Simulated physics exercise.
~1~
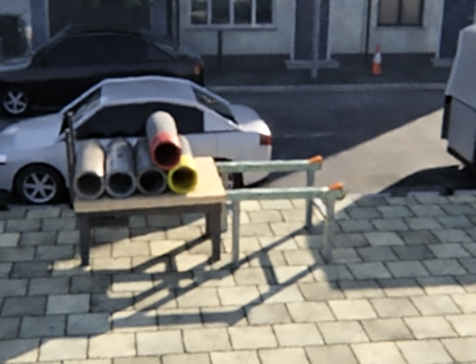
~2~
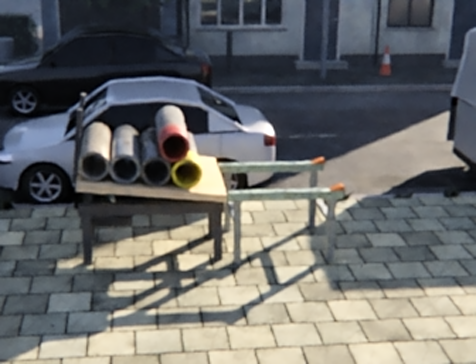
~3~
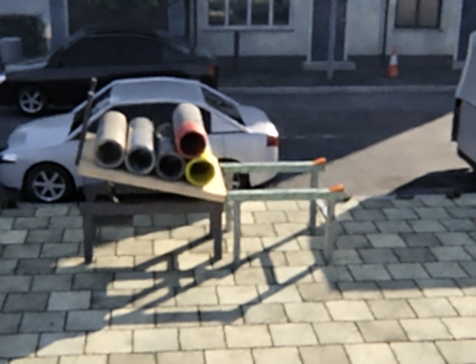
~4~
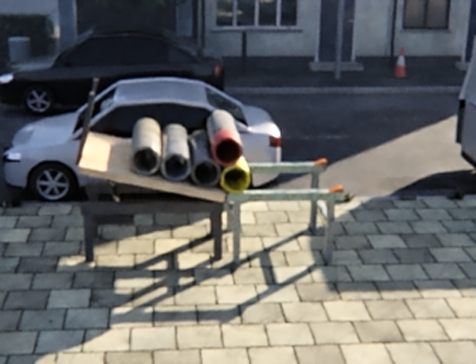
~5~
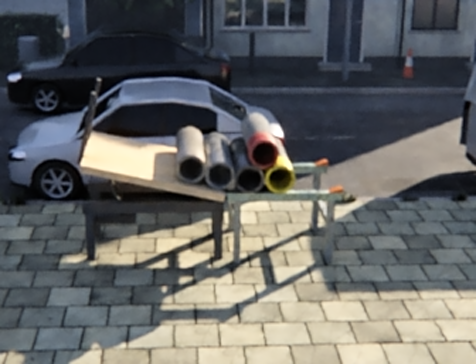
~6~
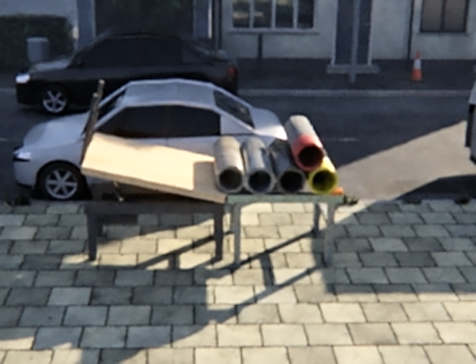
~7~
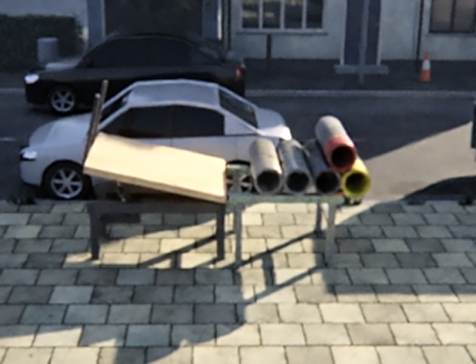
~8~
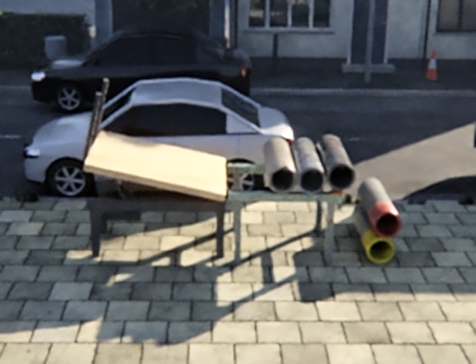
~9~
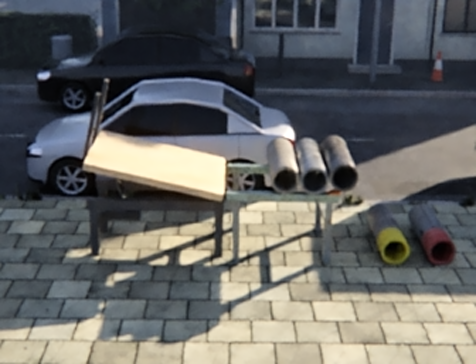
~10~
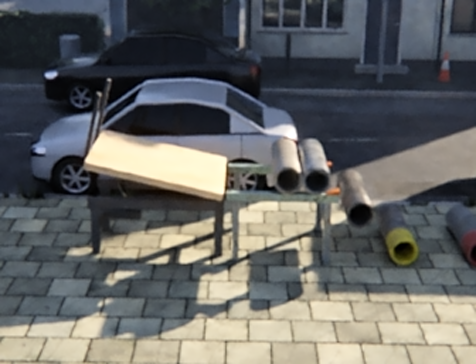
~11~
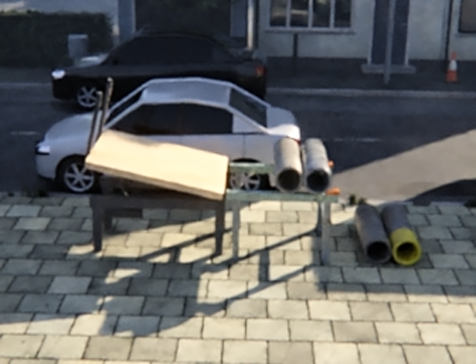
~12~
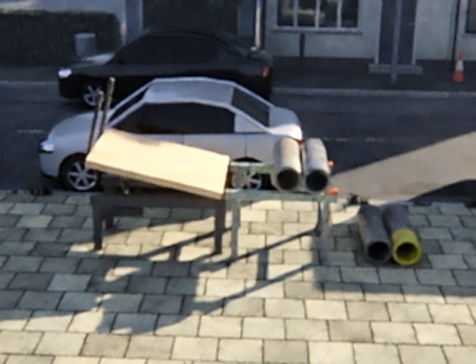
Five pipes roll right off a tilting deck onto rails, and three drop off the end.
